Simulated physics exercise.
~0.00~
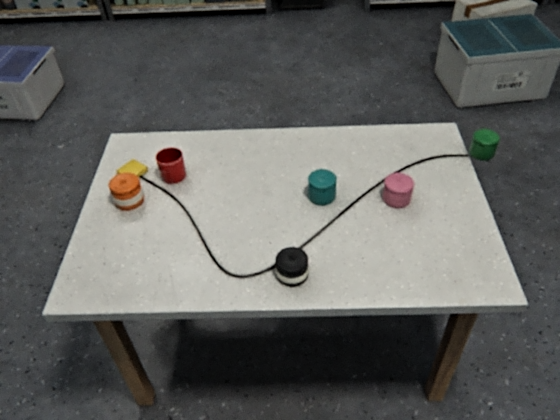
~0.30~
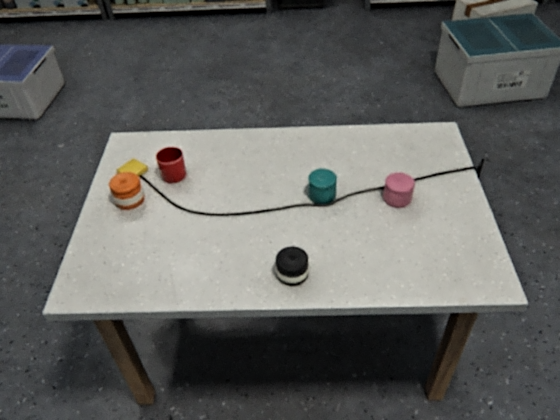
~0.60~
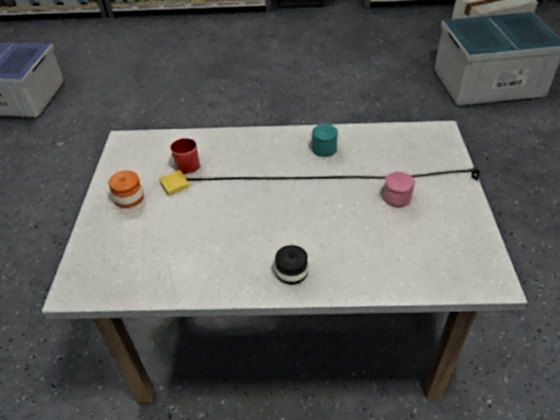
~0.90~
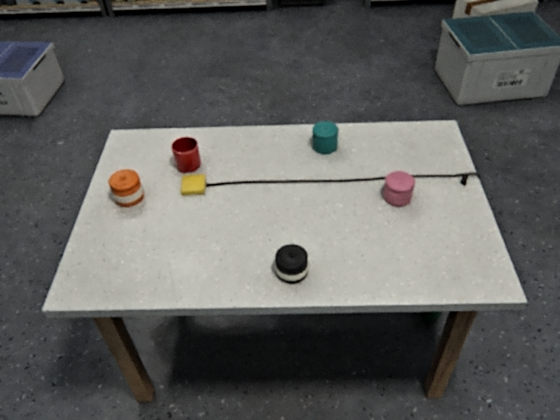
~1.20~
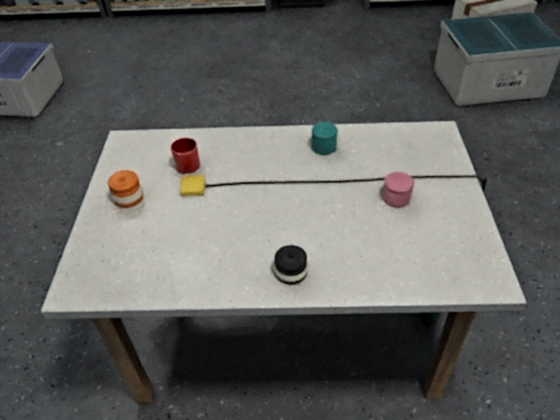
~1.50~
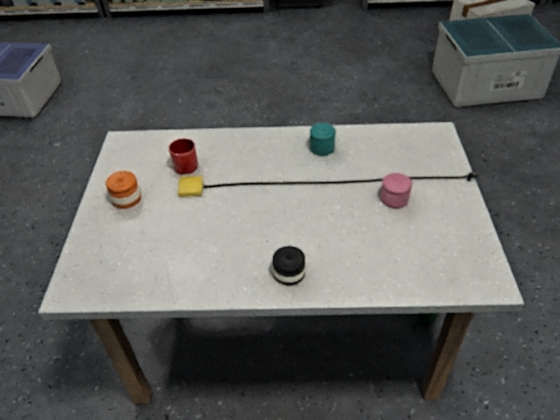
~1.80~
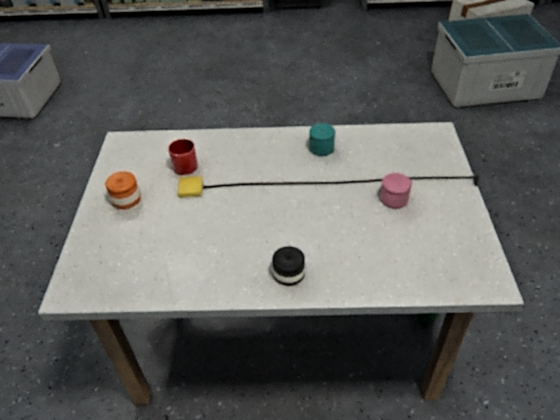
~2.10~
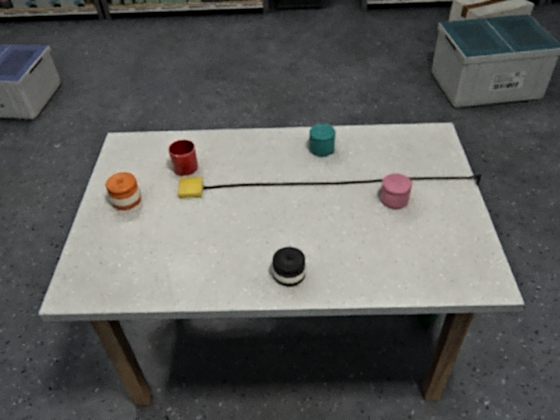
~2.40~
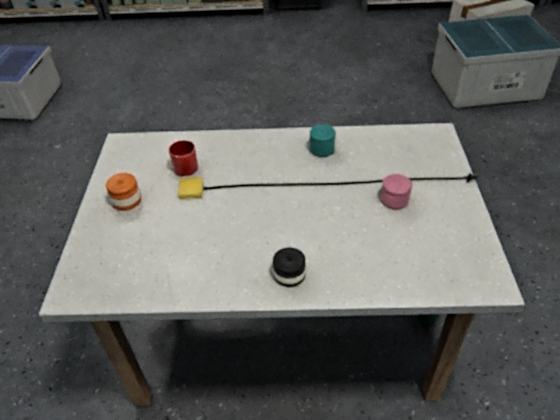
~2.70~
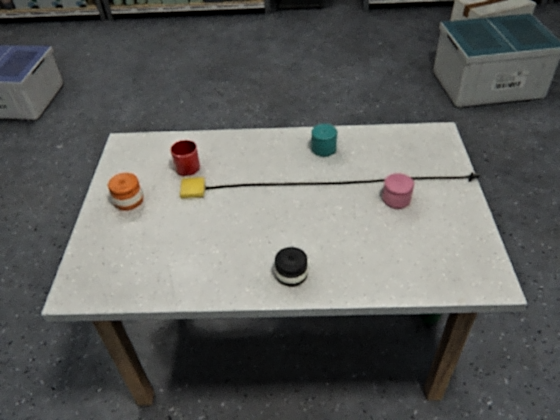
In the video, a green object drops past the right edge of a white table, pulling a black cable taut that nudges a teal tub backward, shifts a red mug slightly and drags a small yellow block right; everything then rests, the tub still on the table.
